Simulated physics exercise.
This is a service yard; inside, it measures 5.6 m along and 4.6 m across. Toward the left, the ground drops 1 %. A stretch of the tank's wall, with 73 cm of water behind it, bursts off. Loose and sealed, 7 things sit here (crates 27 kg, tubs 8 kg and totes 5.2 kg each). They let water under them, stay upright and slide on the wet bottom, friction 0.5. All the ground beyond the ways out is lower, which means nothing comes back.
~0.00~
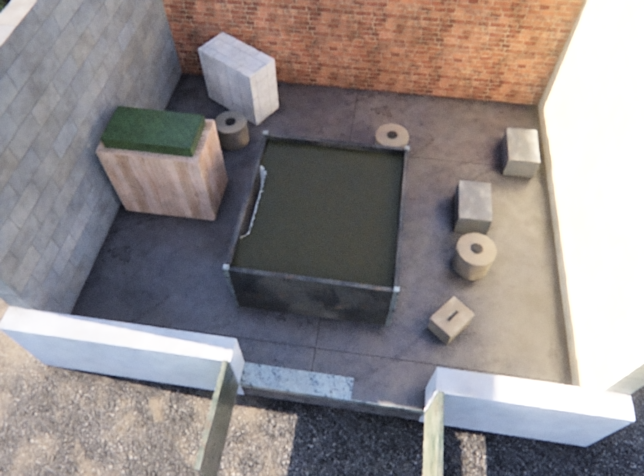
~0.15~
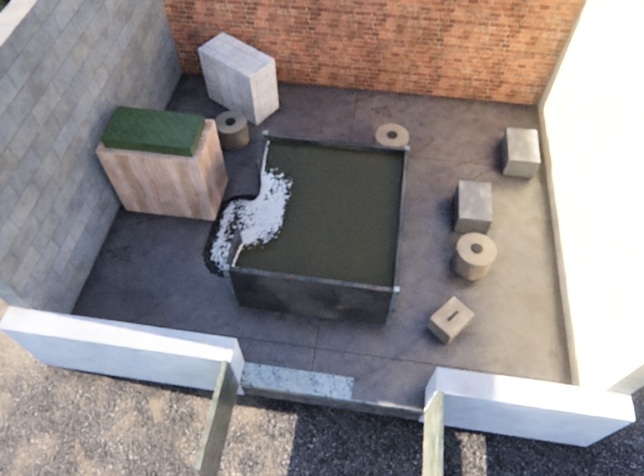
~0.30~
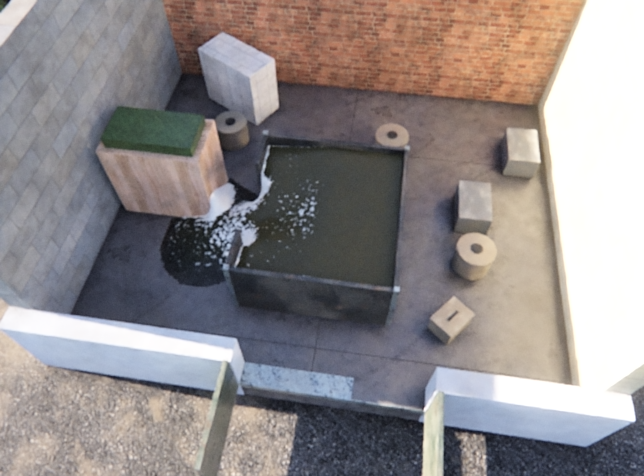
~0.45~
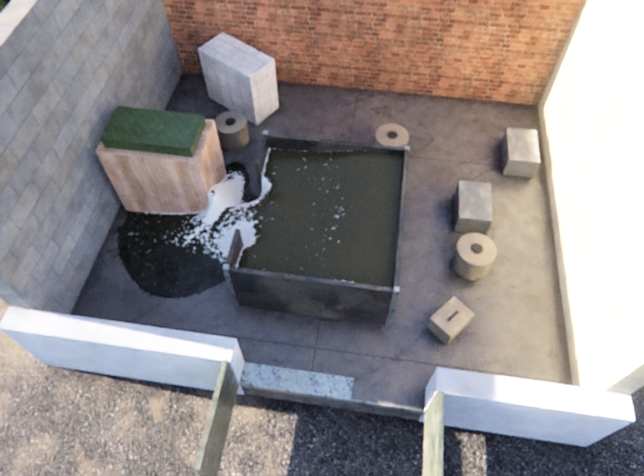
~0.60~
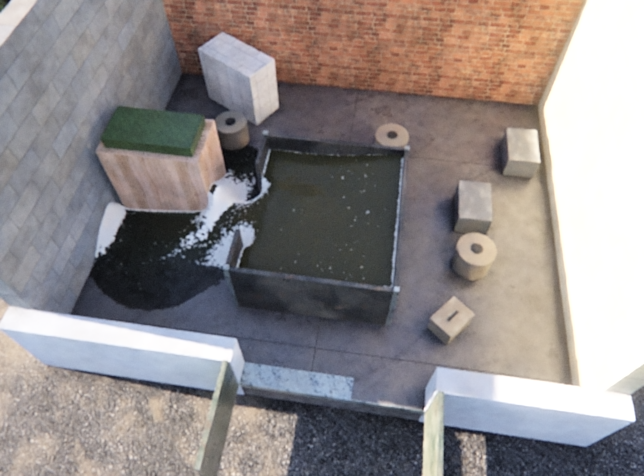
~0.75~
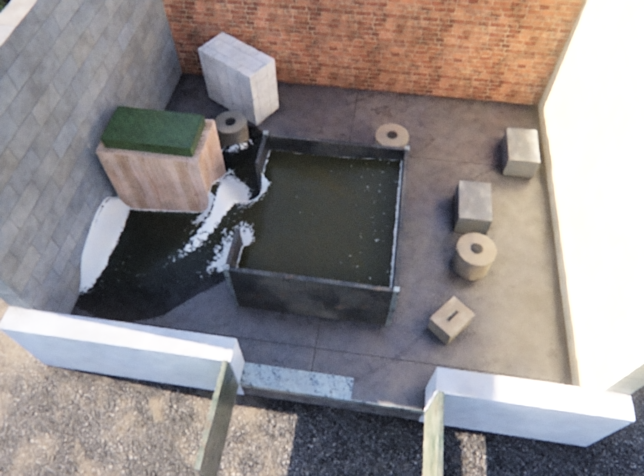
Walled yard with a dark tank bursting on its left side, water foaming out and spreading leftward around a still wooden box.
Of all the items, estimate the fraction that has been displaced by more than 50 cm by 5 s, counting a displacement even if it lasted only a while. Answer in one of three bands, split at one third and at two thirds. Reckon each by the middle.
Under a third.
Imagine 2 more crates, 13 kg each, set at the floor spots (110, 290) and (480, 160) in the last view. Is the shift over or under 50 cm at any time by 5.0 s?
Listed in order, the answers are beyond half a metre followed by inside half a metre.
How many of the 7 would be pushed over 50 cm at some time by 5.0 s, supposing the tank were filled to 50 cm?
The answer would then be 1.
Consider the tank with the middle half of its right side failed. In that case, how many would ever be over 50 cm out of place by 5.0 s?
Then the count would be 5.
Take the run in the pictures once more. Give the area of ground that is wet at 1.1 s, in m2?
Close to 8.5 m2, I'd say.
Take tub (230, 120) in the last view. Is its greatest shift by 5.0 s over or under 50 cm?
Lab note: Shift exceeds the limit.
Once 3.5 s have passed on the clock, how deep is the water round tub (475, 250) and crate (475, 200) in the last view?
Depths: Near 0 cm, then near 0 cm.
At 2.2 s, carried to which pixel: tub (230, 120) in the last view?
Look about (181, 77).
After 1.1 s 0 of 7 are over 50 cm from their spots; 0 afloat.
After 2.2 s 1 of 7 are over 50 cm from their spots; 1 afloat.
After 3.5 s 1 of 7 are over 50 cm from their spots; 1 afloat.
After 5.0 s 1 of 7 are over 50 cm from their spots, and 1 have been at some point; 1 afloat.
